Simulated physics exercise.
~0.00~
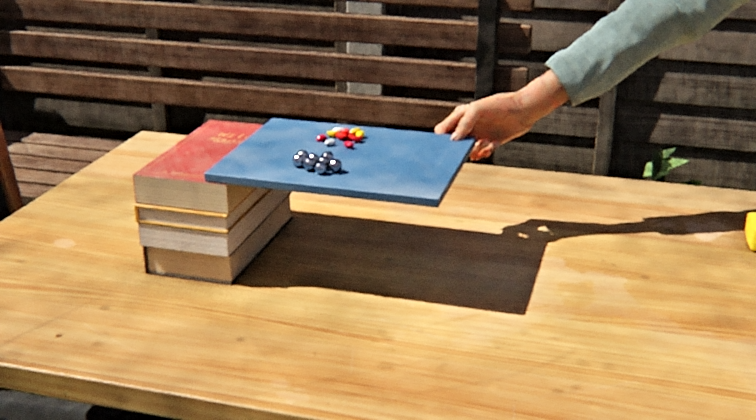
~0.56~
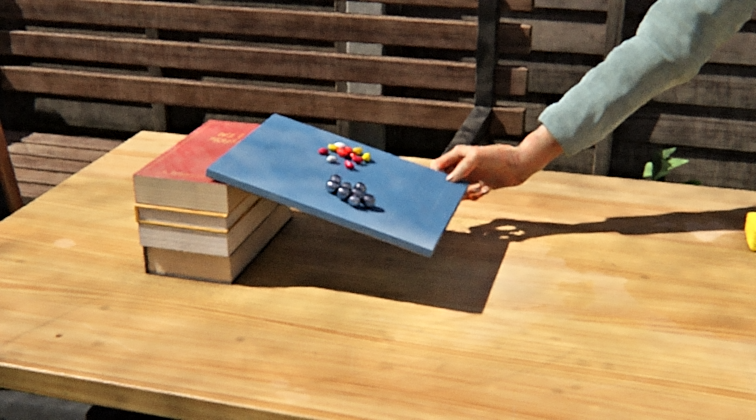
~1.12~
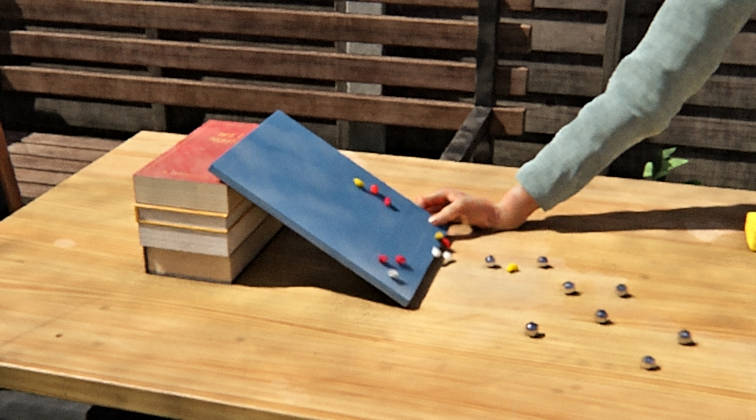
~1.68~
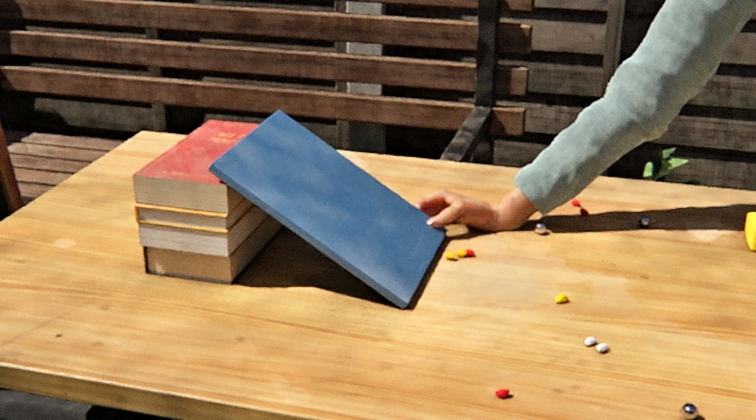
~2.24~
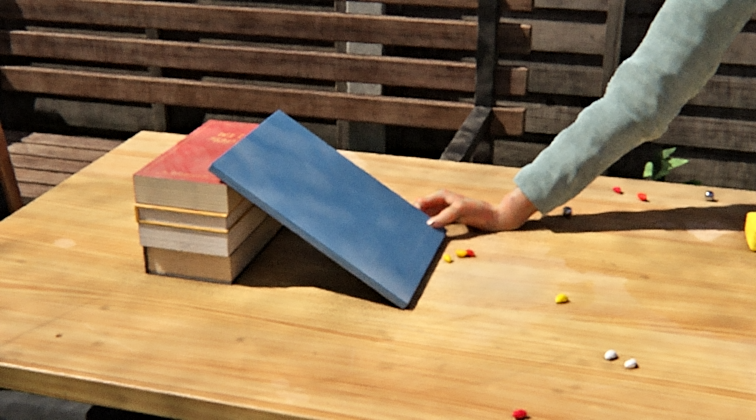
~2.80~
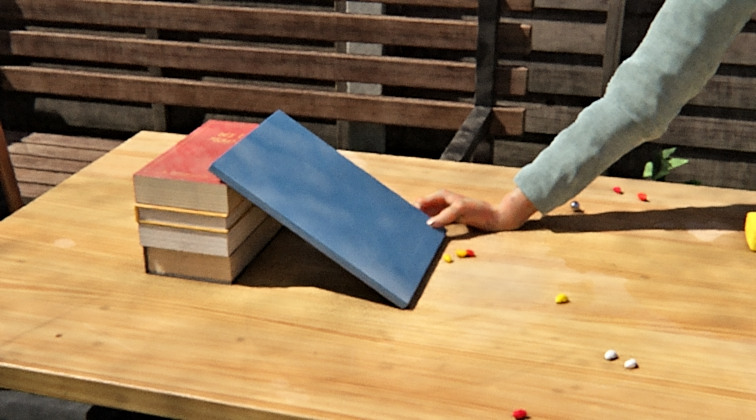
A blue board propped on a stack of books was lowered by a hand until its end met the table, sending shiny dark balls rolling far away, most off the table, while the colourful little pieces slid down after them and mostly stayed scattered nearer.
